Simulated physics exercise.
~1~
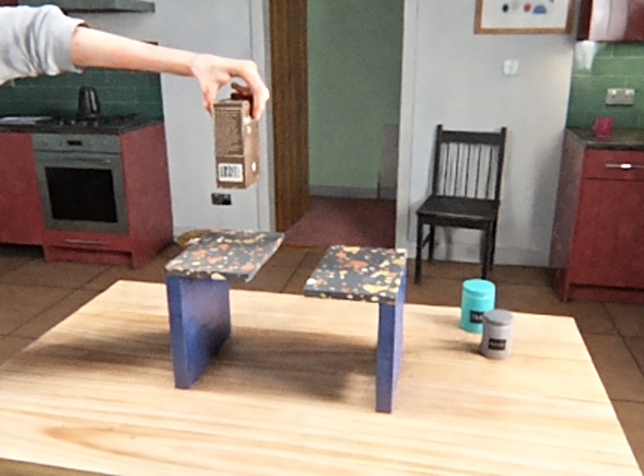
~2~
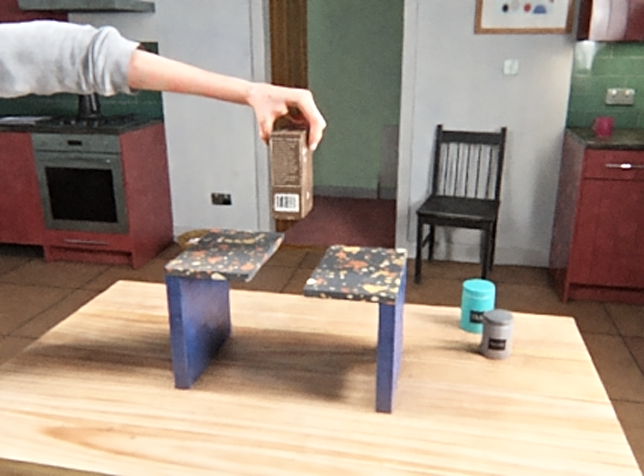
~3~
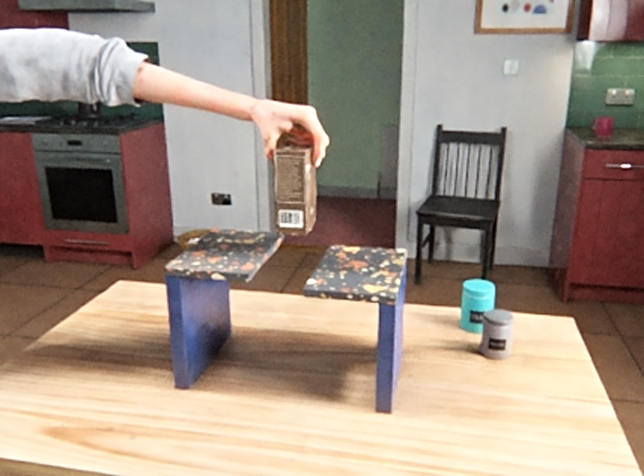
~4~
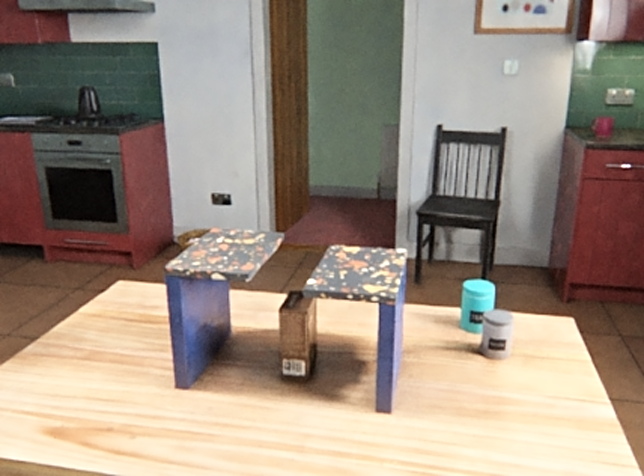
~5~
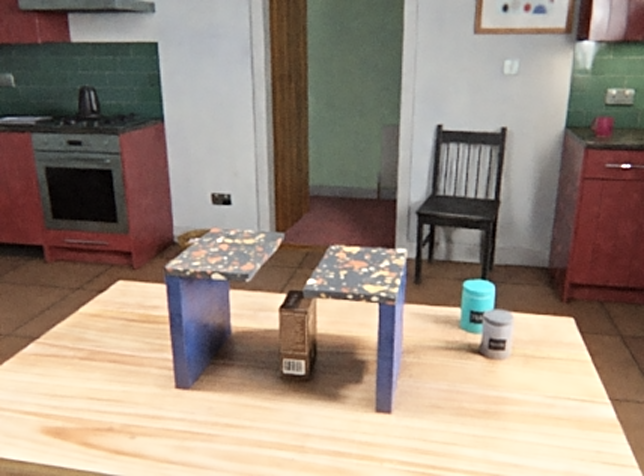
Brown packet held by a hand moving right above two speckled ledges, then dropping through the slot and standing upright on the table.
